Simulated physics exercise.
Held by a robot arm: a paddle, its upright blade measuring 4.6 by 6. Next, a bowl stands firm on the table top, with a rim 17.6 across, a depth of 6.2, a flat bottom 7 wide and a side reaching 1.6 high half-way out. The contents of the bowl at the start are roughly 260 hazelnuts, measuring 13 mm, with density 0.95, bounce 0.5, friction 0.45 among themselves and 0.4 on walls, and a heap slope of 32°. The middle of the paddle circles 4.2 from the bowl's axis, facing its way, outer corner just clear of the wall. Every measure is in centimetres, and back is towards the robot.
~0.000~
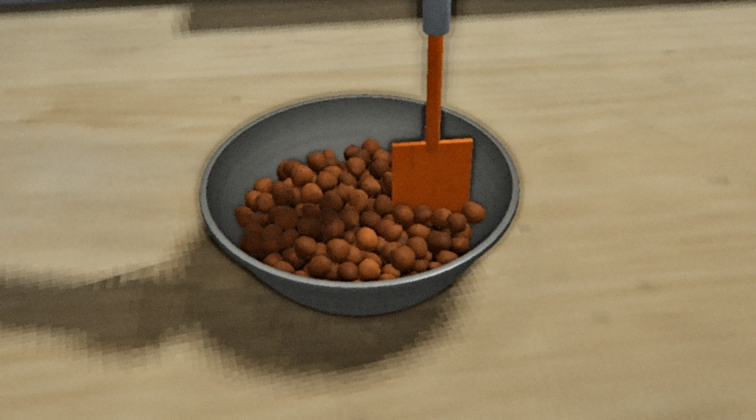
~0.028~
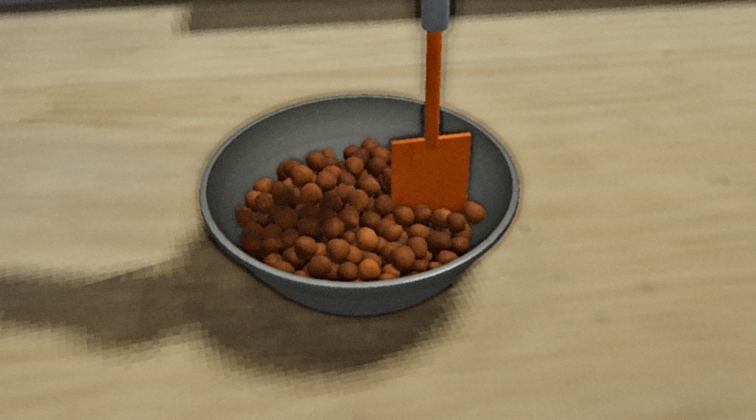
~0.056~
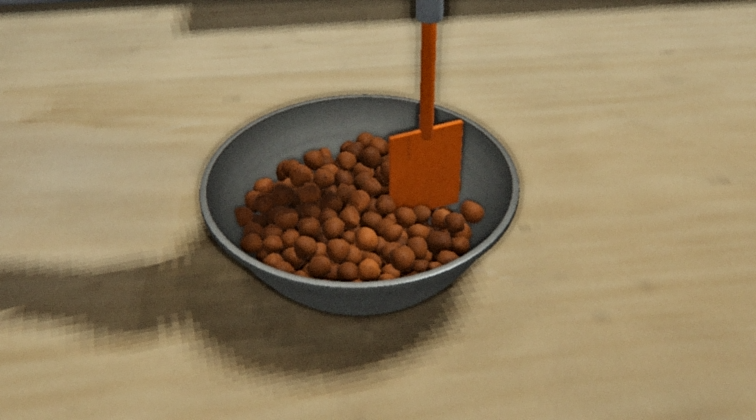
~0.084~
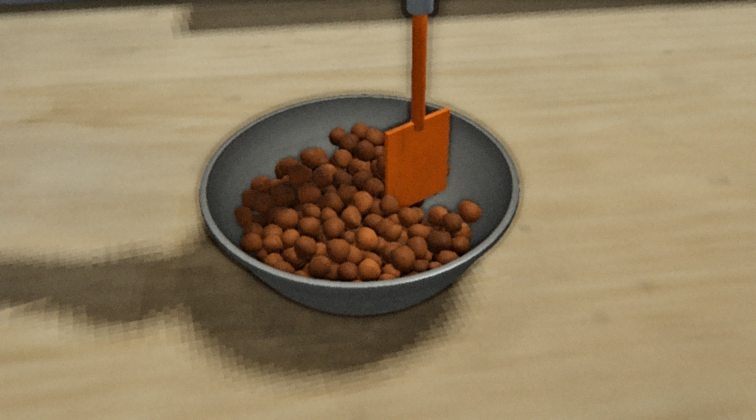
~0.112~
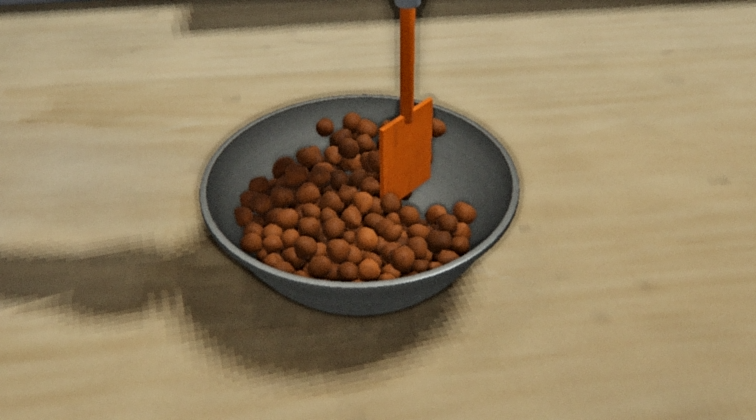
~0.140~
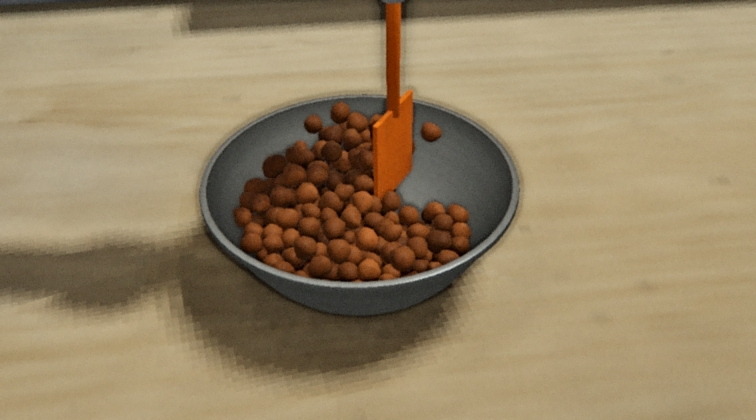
Orange paddle sweeping leftward and back through round brown nuts in a grey bowl, turning as it pushes some aside.
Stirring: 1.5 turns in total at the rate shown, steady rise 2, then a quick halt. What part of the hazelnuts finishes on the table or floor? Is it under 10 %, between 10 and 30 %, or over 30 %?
Between 10 and 30 %.
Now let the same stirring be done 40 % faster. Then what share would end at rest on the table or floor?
My guess is about 30 per cent.
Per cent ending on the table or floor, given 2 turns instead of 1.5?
It would be around 20 per cent.
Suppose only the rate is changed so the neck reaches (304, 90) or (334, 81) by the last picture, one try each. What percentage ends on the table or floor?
Close to 45 and 35 in a hundred.
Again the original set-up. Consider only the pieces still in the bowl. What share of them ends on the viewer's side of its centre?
About 50 %.
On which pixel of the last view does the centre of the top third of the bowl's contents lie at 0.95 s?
It is centred roughly at (353, 165).
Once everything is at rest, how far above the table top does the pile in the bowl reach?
6.0 cm, give or take.
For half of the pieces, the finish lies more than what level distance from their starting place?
Reading: Around 6 cm.
After 0.55 s, 246° round, highest piece 9 above the table; 238 in the bowl, 17 on the table or floor, 7 in flight or on the tool.
After 0.95 s, 76° round, highest piece 8 above the table; 220 in the bowl, 39 on the table or floor, 3 in flight or on the tool.
After 1.35 s, 180° round, highest piece 5 above the table; 219 in the bowl, 43 on the table or floor.
After 2.05 s, 180° round, highest piece 5 above the table; 219 in the bowl, 43 on the table or floor.
In the end, 219 in the bowl, 43 on the table or floor. That is 16 % on the table or floor.
